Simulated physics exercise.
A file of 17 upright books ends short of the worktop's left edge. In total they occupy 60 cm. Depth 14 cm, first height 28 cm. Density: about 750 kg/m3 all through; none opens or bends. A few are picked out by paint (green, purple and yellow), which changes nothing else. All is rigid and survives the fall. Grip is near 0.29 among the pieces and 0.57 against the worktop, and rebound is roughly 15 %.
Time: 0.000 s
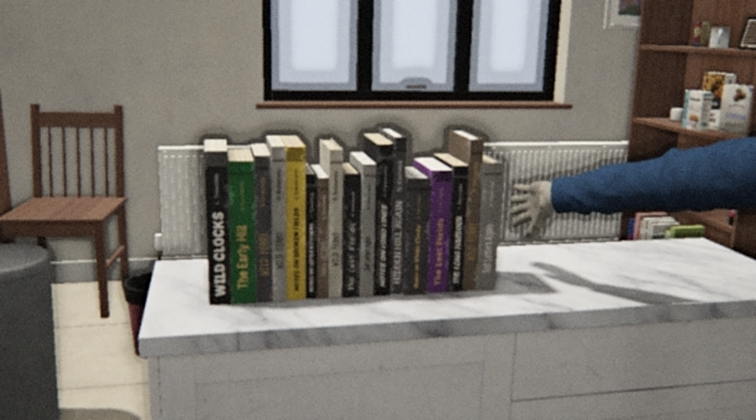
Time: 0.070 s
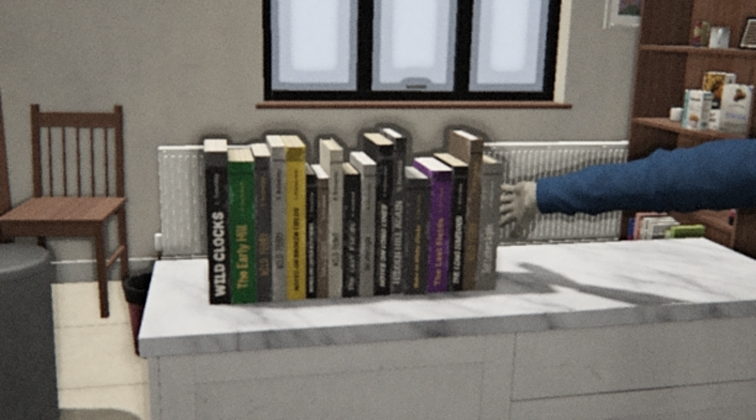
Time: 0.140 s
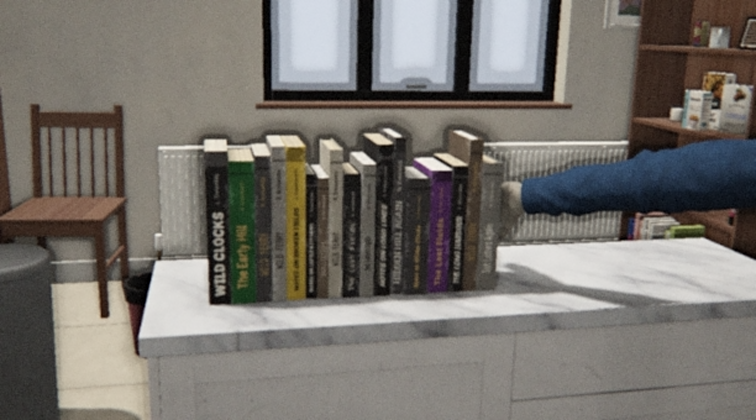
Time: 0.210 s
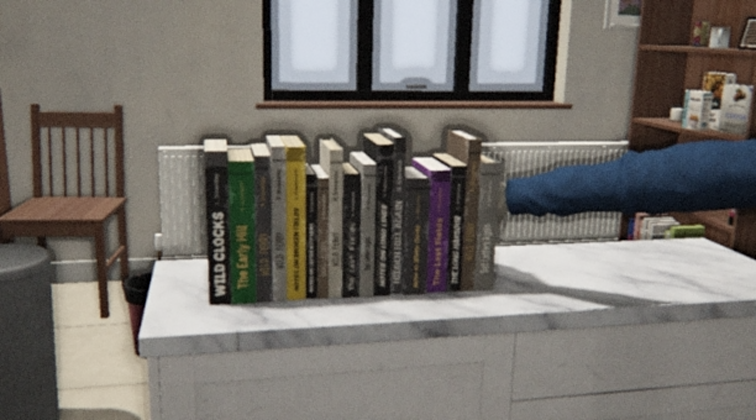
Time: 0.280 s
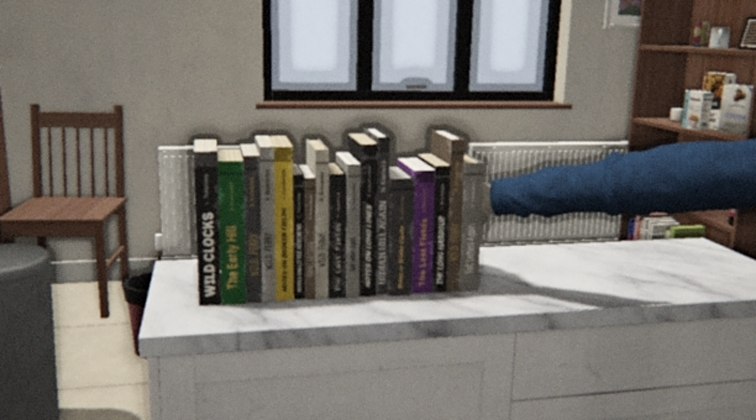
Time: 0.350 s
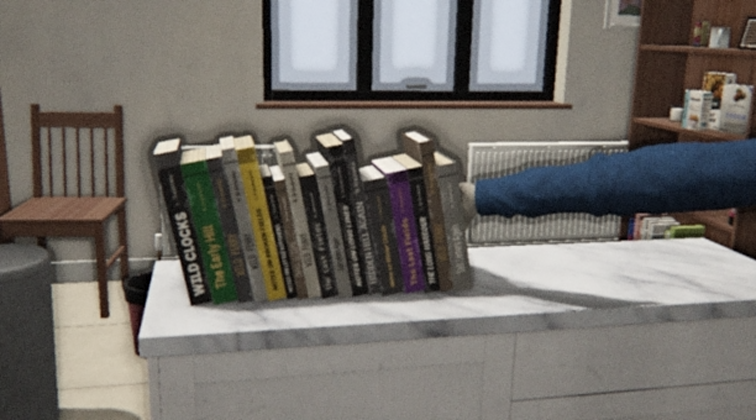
A gloved hand reaches in from the right and pushes a row of upright books, tilting them left.
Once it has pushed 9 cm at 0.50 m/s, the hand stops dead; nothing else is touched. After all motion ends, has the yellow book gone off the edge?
No, it is still on top.
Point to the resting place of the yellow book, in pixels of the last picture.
About (189, 242).
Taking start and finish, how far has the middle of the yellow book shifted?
About 20 cm.
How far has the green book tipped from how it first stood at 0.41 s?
I'd estimate close to 20°.
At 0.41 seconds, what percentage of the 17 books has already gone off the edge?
0 per cent at that moment.
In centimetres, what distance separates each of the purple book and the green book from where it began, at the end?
Well, the purple finishes about 10 cm from where it began, while the green finishes about 90 cm from its start.
After 0.41 s, none of the 17 books off the edge, 17 disturbed; yellow book leaning 21°; green book leaning 21°.
After 0.46 s, none of the 17 books off the edge, 17 disturbed; yellow book leaning 29°; green book leaning 30°.
After 0.70 s, 1 of the 17 books off the edge; yellow book leaning 46°; green book on its side.
After 0.92 s, 2 of the 17 books off the edge; yellow book leaning 50°; green book upside down.
At rest (1.4 s), 2 of the 17 books off the edge; yellow book leaning 54°; green book on its side; purple book leaning 37°. As the last picture would show them, middles, yellow book near (189, 242).
